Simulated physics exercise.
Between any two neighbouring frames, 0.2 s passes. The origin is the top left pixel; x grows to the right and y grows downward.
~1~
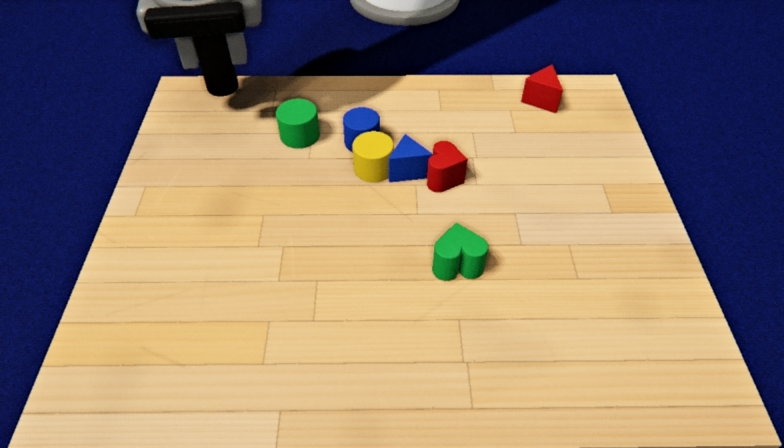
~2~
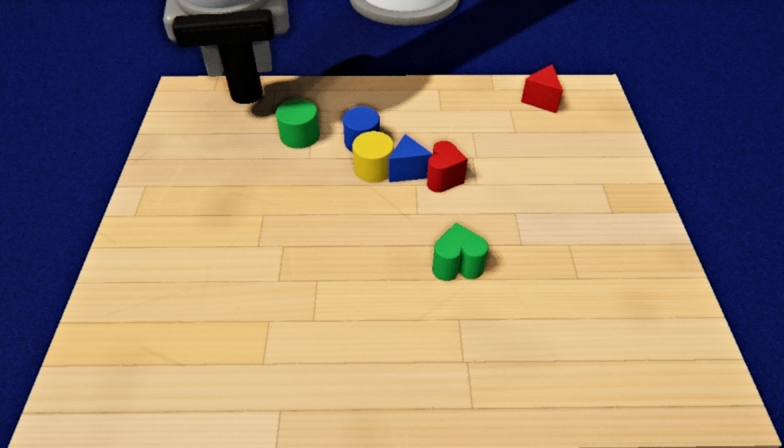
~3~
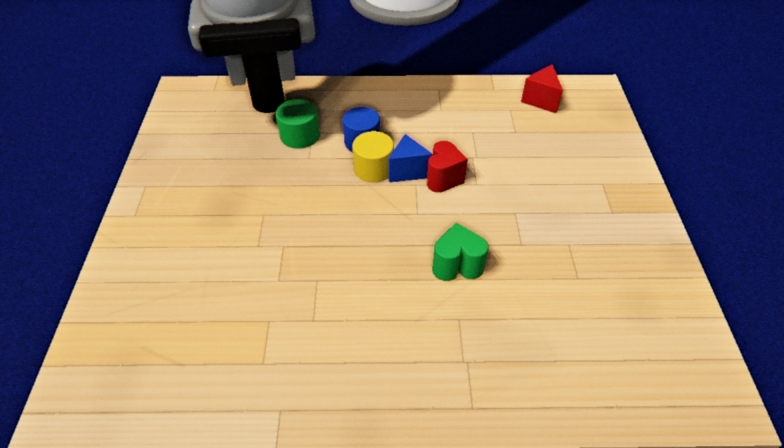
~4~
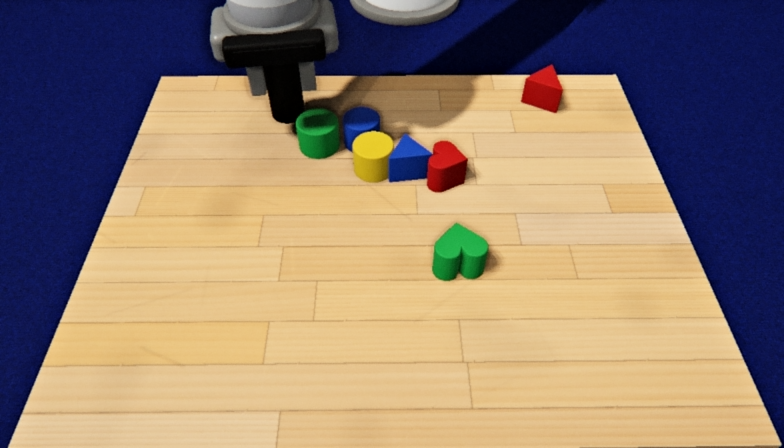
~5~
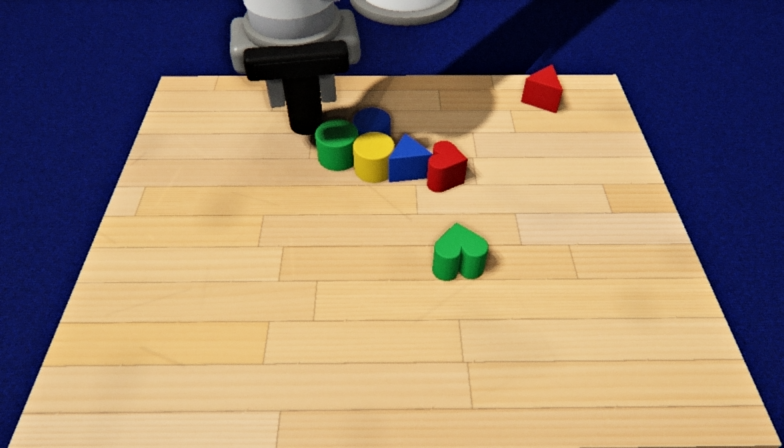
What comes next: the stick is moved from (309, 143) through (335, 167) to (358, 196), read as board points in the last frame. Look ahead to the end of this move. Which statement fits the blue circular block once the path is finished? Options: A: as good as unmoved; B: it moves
The answer is A.
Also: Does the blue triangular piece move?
Final answer: Yes.
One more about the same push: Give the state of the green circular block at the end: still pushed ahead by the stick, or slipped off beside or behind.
The stick still has the green circular block in front of it when the path ends.
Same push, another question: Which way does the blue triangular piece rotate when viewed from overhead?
In a top view, it turns counterclockwise.
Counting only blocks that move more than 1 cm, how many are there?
There will be three or more blocks displaced.
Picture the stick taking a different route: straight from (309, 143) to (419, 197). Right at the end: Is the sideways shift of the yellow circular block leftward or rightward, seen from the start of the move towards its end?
Goes right.
The first path, step by step. Halfway along, stick at (334, 150); green circular block at (369, 154); yellow circular block at (411, 163); blue triangular piece at (445, 160), turned 35° anticlockwise.
At the end, stick at (357, 178); green circular block at (397, 180); blue circular block in place; yellow circular block at (442, 176); blue triangular piece at (471, 164), turned 50° anticlockwise.
